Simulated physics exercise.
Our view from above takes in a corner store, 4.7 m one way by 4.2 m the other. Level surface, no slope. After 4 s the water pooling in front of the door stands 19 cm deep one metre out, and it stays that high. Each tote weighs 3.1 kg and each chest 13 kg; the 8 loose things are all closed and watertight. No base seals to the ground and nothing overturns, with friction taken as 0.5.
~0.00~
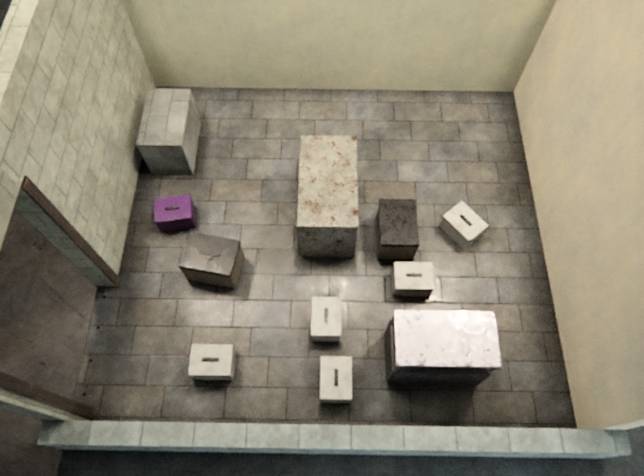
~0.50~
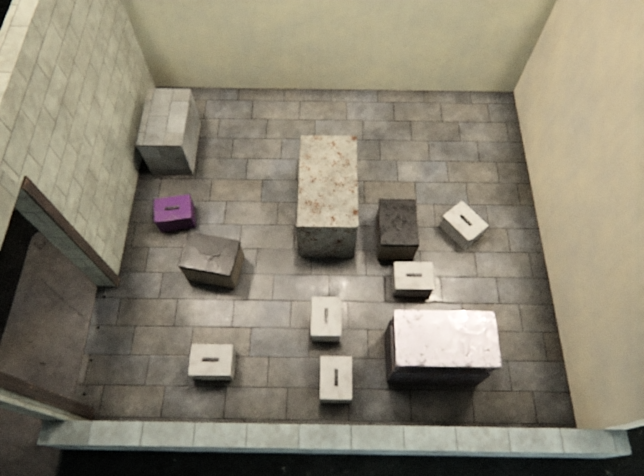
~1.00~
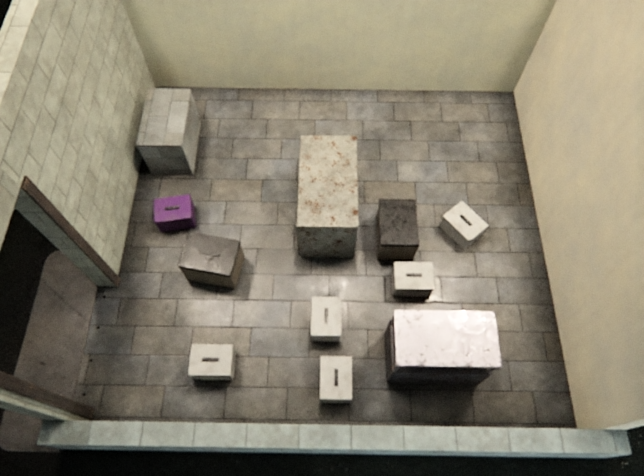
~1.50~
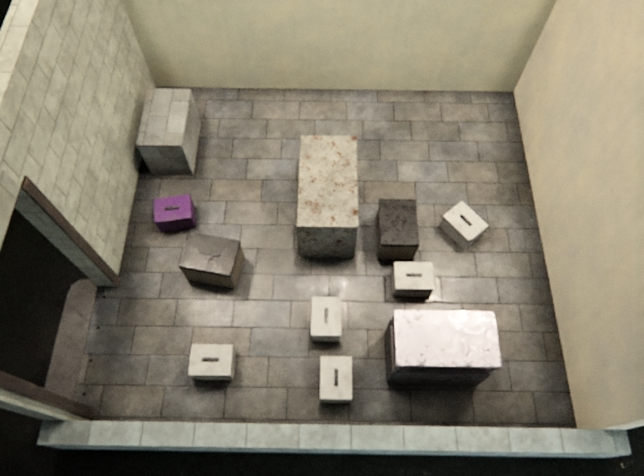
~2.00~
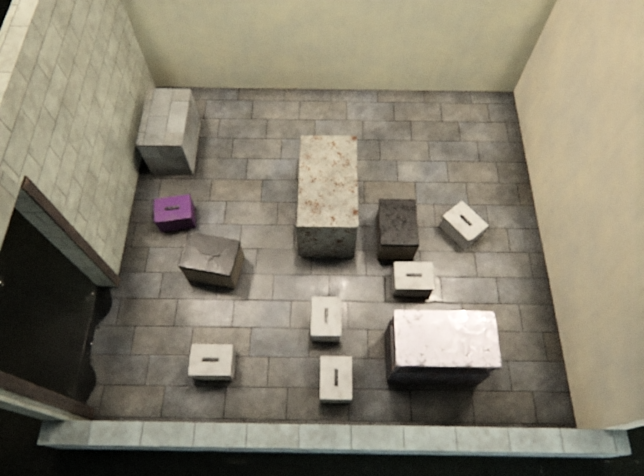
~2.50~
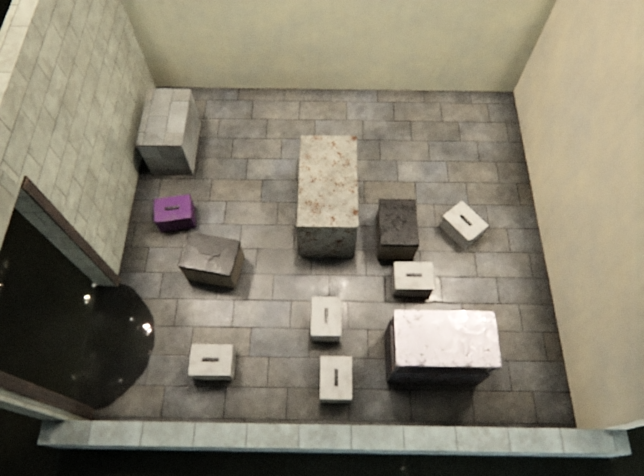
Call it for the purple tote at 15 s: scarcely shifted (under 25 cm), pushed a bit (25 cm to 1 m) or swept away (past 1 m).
Pushed a bit.
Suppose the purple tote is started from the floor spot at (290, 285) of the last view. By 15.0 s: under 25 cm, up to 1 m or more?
In that run it wanders far off.
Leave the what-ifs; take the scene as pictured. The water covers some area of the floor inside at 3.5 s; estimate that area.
Roughly 2.0 m2.
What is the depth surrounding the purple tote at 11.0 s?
Somewhere close to 2 cm.
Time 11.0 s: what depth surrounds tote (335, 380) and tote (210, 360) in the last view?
Close to 9 and 11 centimetres.
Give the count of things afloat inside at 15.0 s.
At that instant the tally stands at 8.
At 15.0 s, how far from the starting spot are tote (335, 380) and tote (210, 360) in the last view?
In that order: 250 cm, 350 cm.
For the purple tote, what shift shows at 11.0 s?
Some 10 cm from the start.
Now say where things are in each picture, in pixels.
The first frame shows the purple tote at (172, 208) rests on the ground; water covers 0.0 m2; 0 of 8 have shifted.
The second frame shows the purple tote at (172, 208), on the bottom; water covers 0.0 m2; 0 of 8 have shifted.
The third frame shows the purple tote at (172, 208) rests on the ground; 0.0 m2 under water; 0 of 8 have shifted.
The fourth frame shows the purple tote at (172, 208) rests on the ground; water covers 0.0 m2; 0 of 8 have shifted.
The fifth frame shows the purple tote at (172, 208) rests on the ground; 0.0 m2 under water; 0 of 8 have shifted.
The sixth frame shows the purple tote at (172, 208), on the bottom; 0.4 m2 under water; 0 of 8 have shifted.
After 3.5 s the purple tote is near (172, 208), 0.0 m from its start, aground; 0 afloat.
After 6.8 s the purple tote is near (171, 199), 0.1 m from its start, aground; 4 afloat.
After 11.0 s the purple tote is near (171, 199), 0.1 m from its start, aground; 5 afloat.
After 15.0 s the purple tote is near (148, 243), 0.5 m from its start, afloat; 8 afloat.
